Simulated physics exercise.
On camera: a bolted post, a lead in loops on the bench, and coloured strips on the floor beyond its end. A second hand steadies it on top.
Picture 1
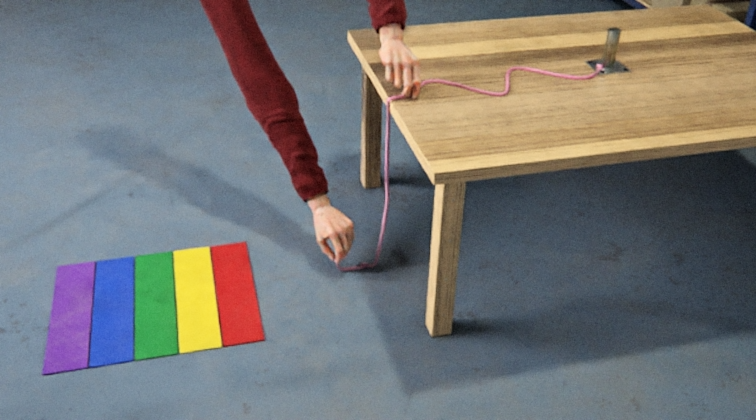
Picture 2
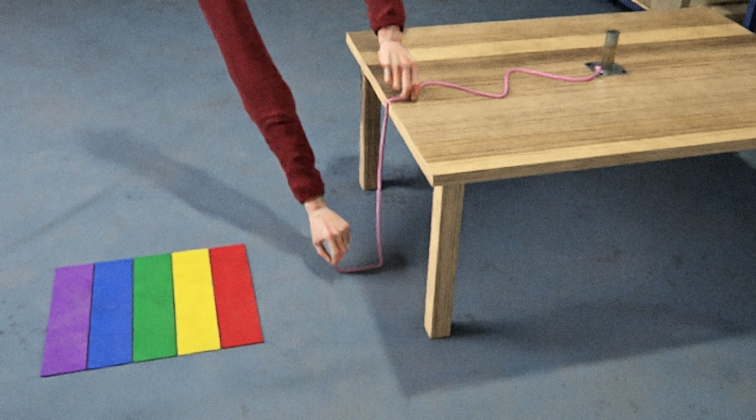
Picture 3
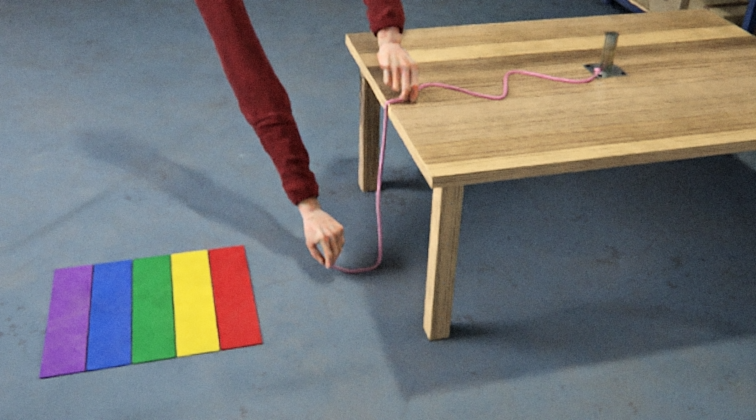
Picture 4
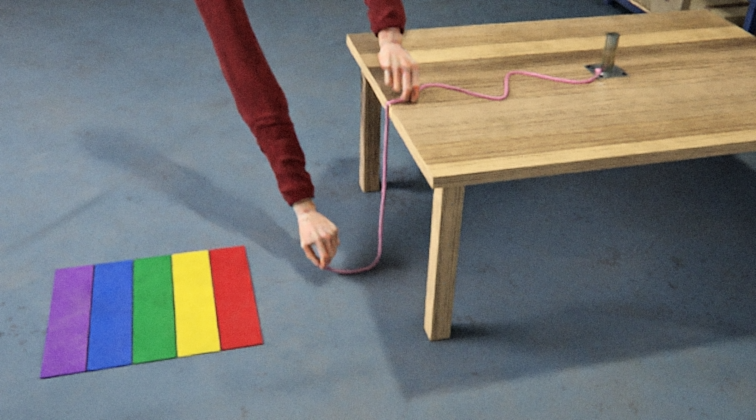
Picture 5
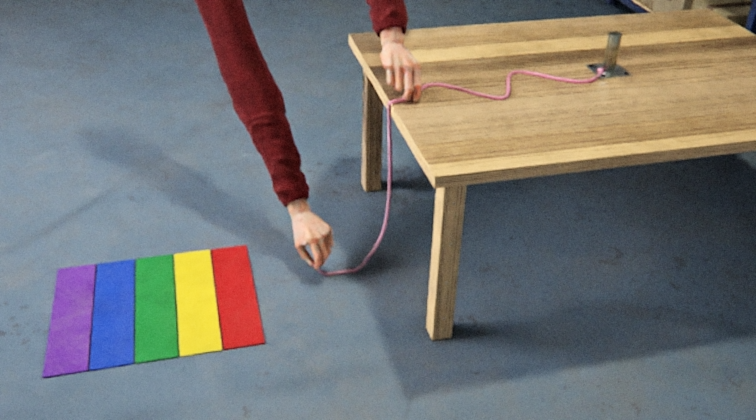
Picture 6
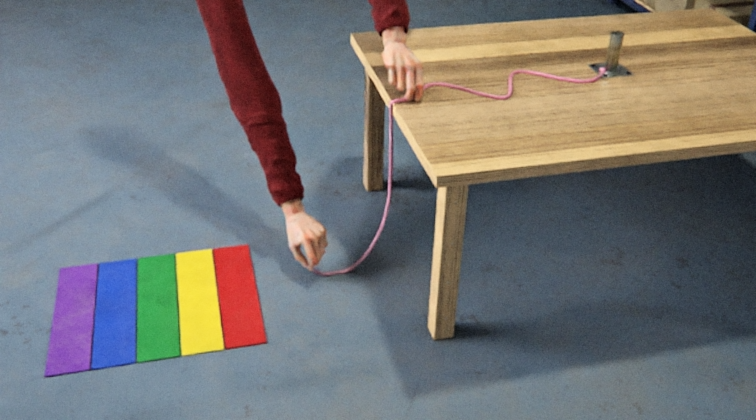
A pink cord winds across a light wooden table and hangs over its left edge to a blue-grey floor, seen from above at an angle. Two hands in dark red sleeves touch it, one at the table edge and one low down, right of five floor strips, purple, blue, green, yellow and red. The lower hand draws the cord's end slightly left while the upper hand and view stay nearly still.
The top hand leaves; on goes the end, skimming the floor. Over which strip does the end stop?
It halts on the blue strip.
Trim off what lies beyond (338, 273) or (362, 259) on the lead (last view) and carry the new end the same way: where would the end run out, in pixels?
About (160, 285) and (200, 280).
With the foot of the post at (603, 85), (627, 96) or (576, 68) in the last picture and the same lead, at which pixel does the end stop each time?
Near (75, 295), (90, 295) and (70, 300).
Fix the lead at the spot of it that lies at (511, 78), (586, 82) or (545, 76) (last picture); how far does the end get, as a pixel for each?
Try by try, around (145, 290), (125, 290) and (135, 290).
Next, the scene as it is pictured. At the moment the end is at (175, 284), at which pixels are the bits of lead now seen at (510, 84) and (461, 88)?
The first at (478, 88), the second at (401, 98).
Early on, end near (175, 284); over green.
Midway, end near (135, 289); over green.
At the end of the slack, end near (112, 292); over blue. Over blue.
